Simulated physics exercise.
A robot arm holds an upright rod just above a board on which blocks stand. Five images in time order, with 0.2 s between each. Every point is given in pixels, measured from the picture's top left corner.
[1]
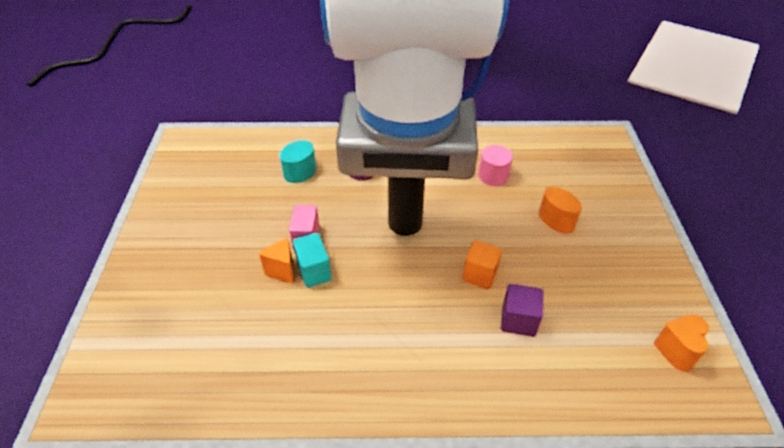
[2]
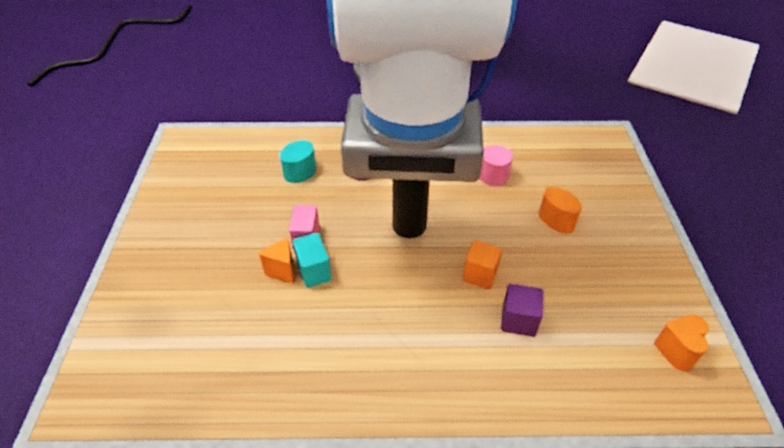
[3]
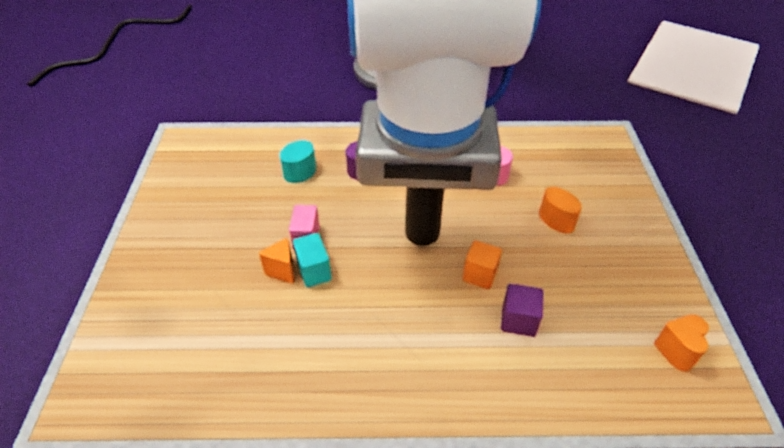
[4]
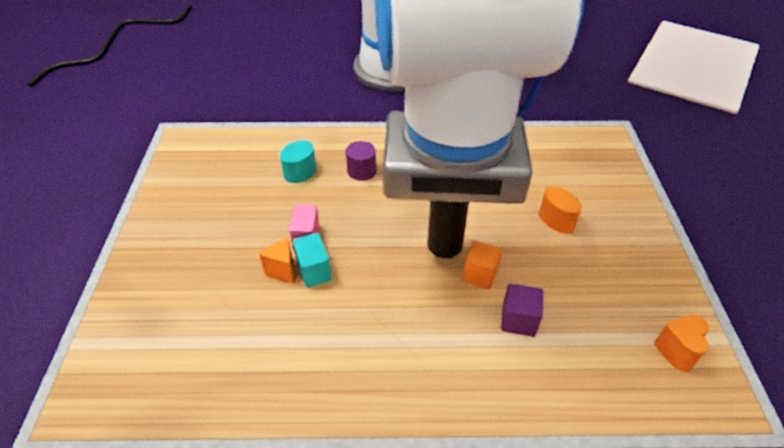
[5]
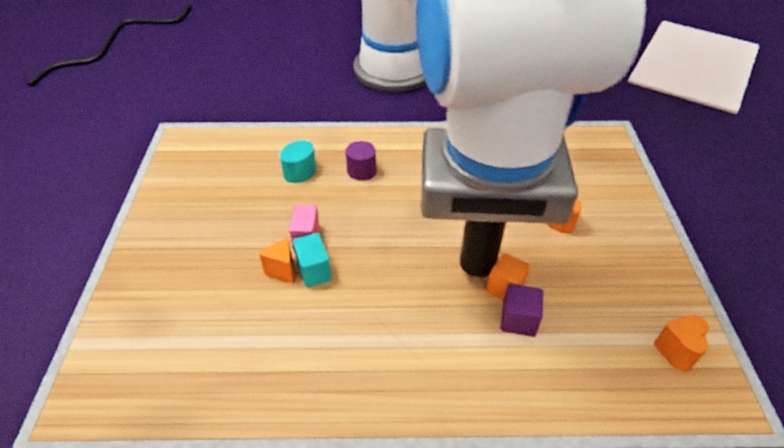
In the video, a robot arm holding an upright black rod above a wooden board of colored blocks moves slightly right, then diagonally toward the lower right, pushing the orange square block a short way toward the purple square block.
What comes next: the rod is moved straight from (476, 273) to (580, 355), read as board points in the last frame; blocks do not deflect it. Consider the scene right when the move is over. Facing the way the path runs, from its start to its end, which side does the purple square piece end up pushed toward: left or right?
Goes right.
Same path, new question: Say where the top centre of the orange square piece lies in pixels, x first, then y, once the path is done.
The point I'd pick in the picture is (580, 291).
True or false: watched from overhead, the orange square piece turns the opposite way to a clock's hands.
That claim is true.
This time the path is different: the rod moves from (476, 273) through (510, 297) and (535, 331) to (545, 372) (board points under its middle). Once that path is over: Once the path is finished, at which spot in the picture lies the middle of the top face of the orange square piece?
The point I'd pick in the picture is (568, 289).
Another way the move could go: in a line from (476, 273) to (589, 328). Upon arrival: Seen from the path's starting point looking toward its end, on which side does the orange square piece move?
Its sideways move is to the left.
On the path given first. One third of the way, rod (512, 289); orange square piece (551, 282), turned 35° anticlockwise; purple square piece (534, 312).
Two thirds of the way, rod (547, 316); orange square piece (579, 290), turned 70° anticlockwise; purple square piece (548, 340), turned 15° clockwise.
At the end, rod (585, 345); orange square piece (580, 291), turned 75° anticlockwise; purple square piece (552, 350), turned 35° clockwise; orange heart not moved.
